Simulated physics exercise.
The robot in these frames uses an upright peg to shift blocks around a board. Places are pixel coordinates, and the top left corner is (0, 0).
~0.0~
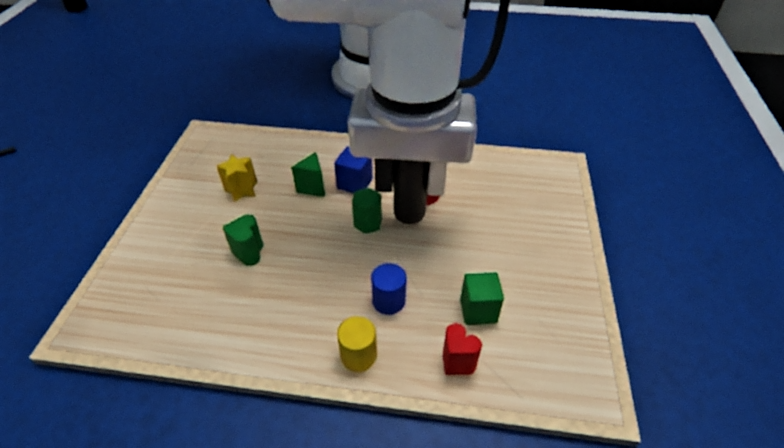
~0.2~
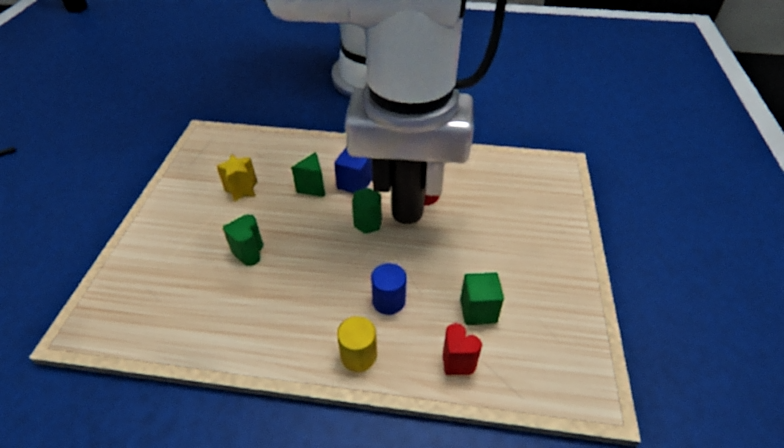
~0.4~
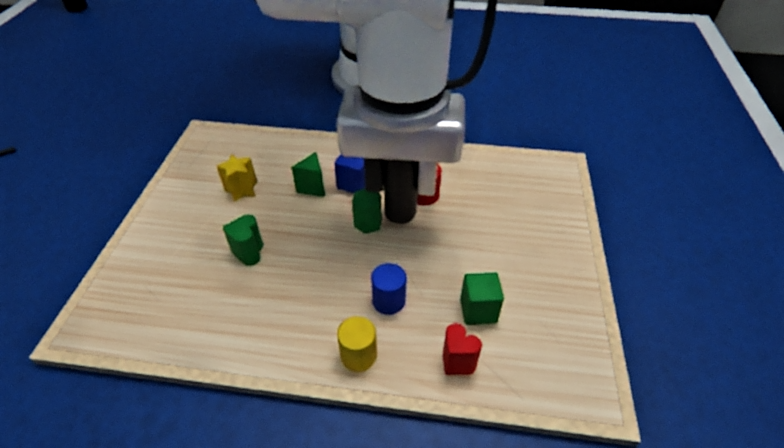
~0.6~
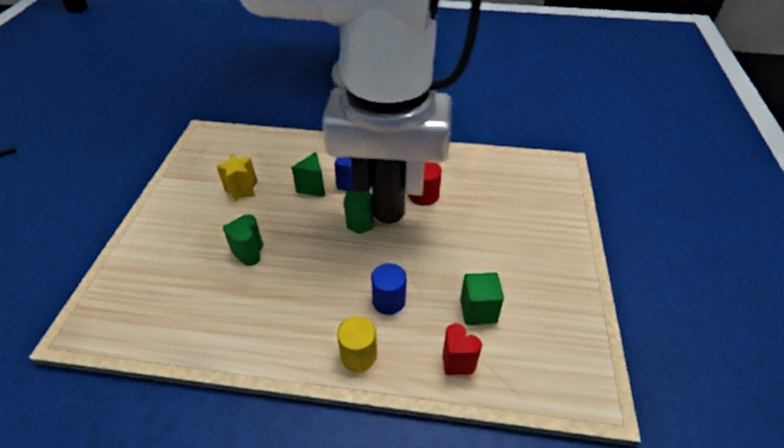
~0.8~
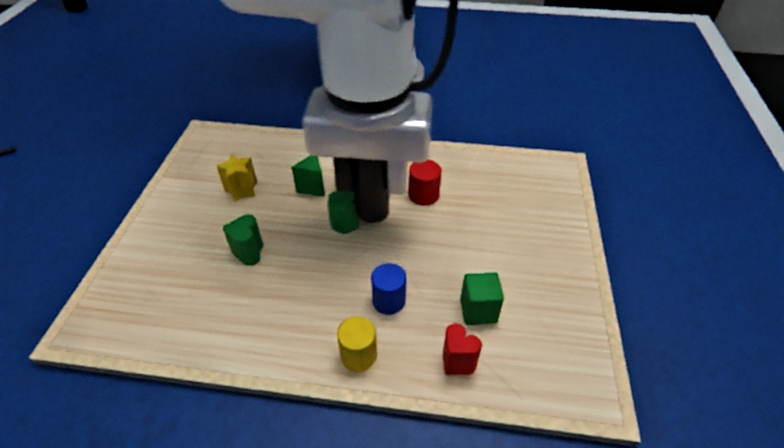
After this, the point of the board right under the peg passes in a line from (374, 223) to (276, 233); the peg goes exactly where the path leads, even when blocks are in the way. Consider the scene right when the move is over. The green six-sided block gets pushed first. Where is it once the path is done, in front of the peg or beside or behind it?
Still being pushed.
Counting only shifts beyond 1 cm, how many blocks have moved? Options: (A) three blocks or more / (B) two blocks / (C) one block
(C)
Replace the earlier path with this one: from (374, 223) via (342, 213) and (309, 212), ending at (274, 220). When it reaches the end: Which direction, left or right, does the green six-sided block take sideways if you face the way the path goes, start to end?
Towards the left-hand side.
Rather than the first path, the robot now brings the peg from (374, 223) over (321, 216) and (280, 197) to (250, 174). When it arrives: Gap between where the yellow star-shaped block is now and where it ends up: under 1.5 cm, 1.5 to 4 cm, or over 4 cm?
Distance: Between 1.5 and 4 cm.
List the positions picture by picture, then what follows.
Lower end of the peg (409, 213), tops of blocks, green heart (241, 227), green six-sided block (367, 197), blue square block (353, 157), in the first picture.
Peg (407, 213), blocks as before, in the second picture.
Peg (400, 212), blocks as before, in the third picture.
Peg (389, 212), green six-sided block (358, 197), in the fourth picture.
Peg (373, 212), green heart (241, 227), green six-sided block (342, 198), blue square block hidden, in the fifth picture.
On the path given first. One third of the way, peg (340, 215); green six-sided block (307, 200).
Two thirds of the way, peg (307, 218); green six-sided block (273, 203).
At the end, peg (273, 222); green heart (236, 229), turned 20° anticlockwise; green six-sided block (239, 204), turned 15° clockwise; blue square block not moved.
